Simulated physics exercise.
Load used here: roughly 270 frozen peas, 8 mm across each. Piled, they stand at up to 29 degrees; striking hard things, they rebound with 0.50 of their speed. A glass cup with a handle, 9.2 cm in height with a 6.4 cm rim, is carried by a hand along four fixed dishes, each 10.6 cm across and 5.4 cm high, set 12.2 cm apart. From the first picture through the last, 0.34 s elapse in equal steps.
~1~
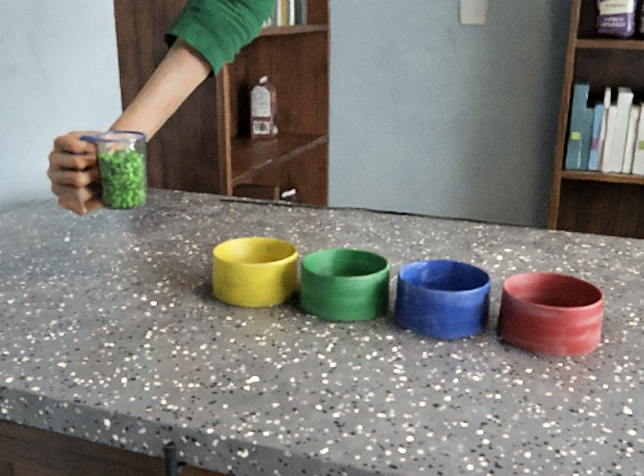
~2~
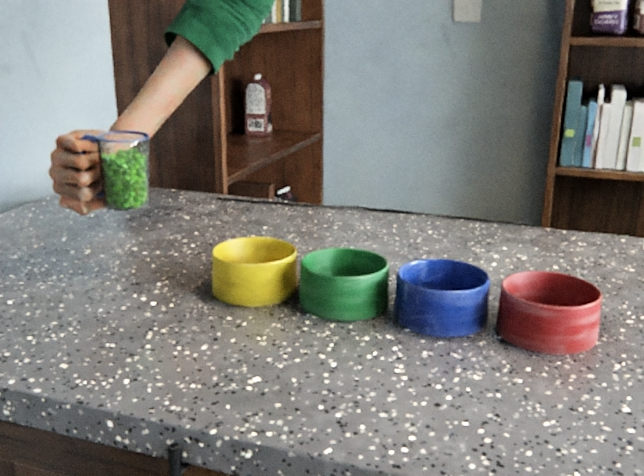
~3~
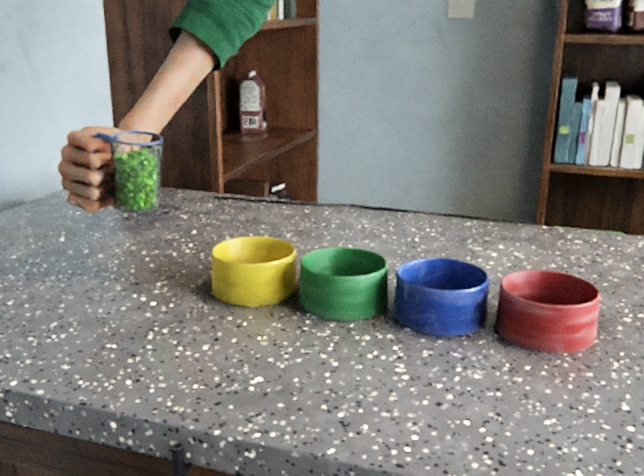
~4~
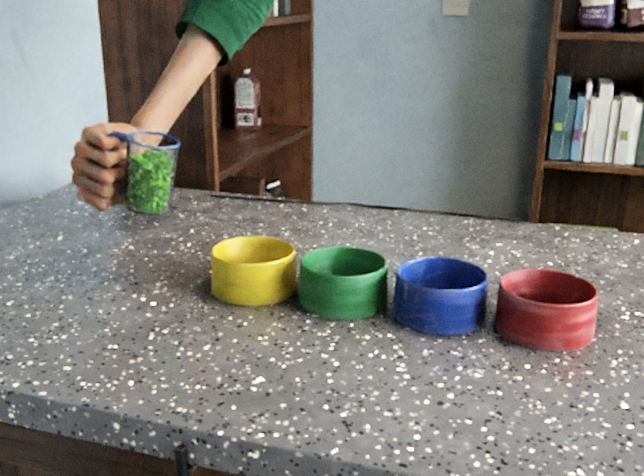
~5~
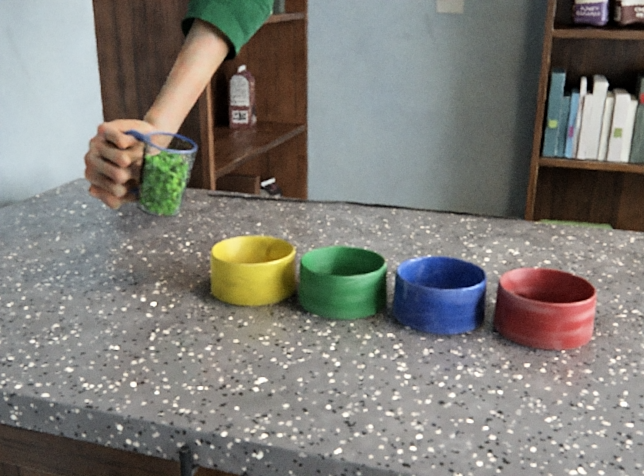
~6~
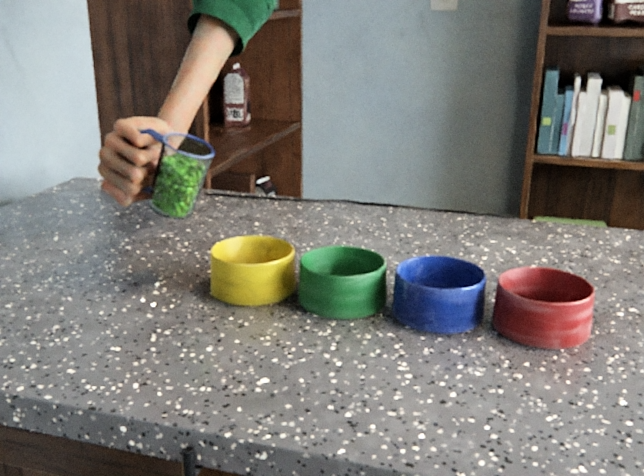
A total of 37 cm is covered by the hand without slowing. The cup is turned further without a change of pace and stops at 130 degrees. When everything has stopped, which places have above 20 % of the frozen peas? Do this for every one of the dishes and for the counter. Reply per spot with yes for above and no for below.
Red dish: No, below. Blue dish: Yes, above. Green dish: No, below. Yellow dish: No, below. Counter: No, below.
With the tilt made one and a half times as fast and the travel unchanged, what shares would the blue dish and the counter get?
In that case I'd put blue at 100 and the counter at 0.
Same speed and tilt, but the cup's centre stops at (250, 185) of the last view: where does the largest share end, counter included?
The largest share goes to counter.
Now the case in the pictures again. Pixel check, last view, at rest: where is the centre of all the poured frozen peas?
(438, 300).
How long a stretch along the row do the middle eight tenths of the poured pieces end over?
That stretch comes to around 6 cm.
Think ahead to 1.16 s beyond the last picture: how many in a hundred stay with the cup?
I'd put it at roughly 75 per cent.
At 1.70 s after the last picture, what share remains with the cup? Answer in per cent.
0 per cent.
Then, 0.70 s after the last picture, tilt 72 degrees; cup holds 100 %.
Then, 1.16 s after the last picture, tilt 106 degrees; cup holds 75 %, blue 20 %.
Then, 1.70 s after the last picture, tilt 130 degrees; cup holds 0 %, blue 100 %.
In the end, red 0 %, blue 100 %, green 0 %, yellow 0 %, counter 0 %.
